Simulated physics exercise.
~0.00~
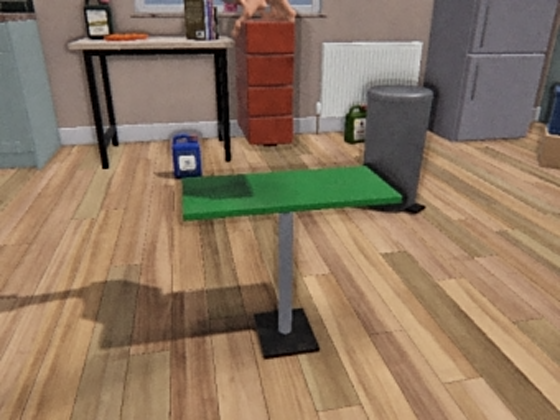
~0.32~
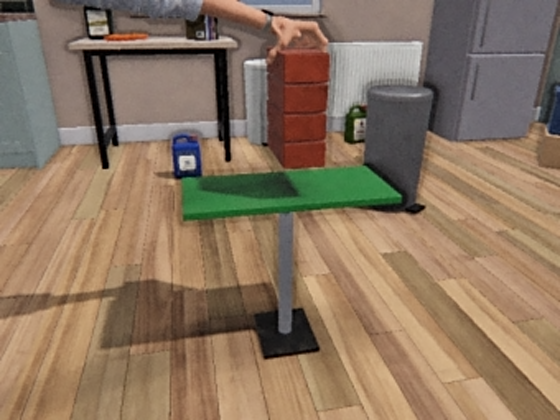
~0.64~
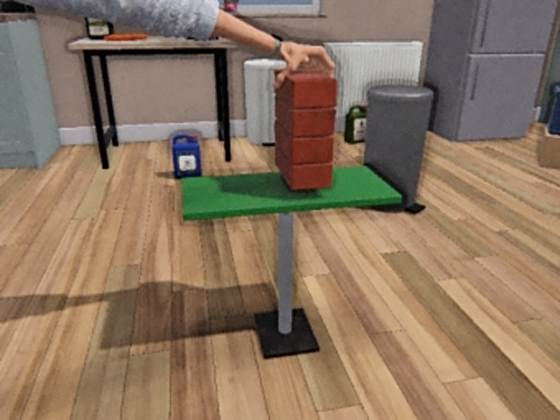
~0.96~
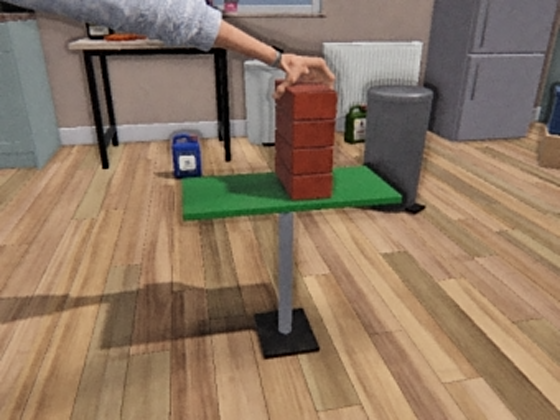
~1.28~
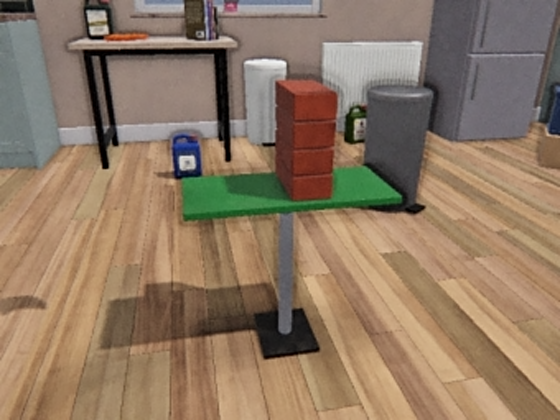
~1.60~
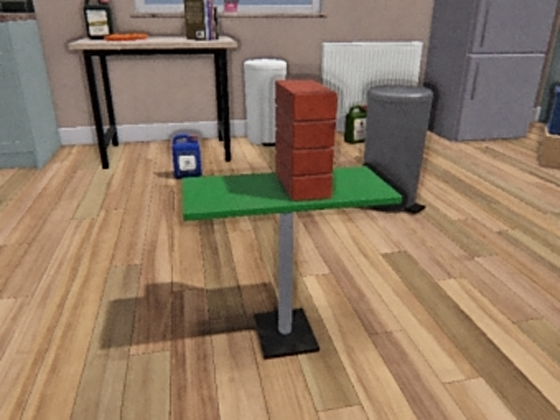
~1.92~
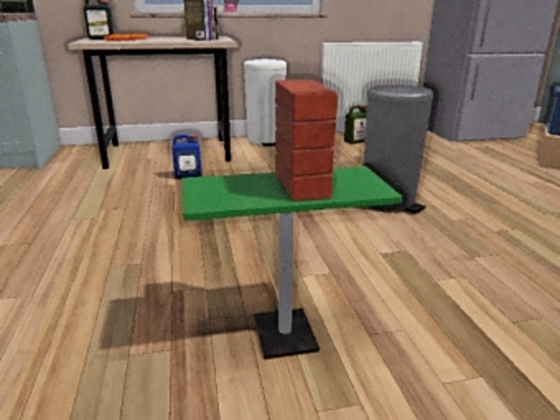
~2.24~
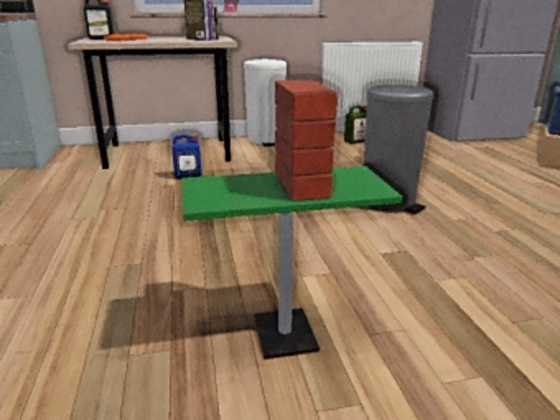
A hand lowers a stack of red bricks onto a green table, which stays steady.
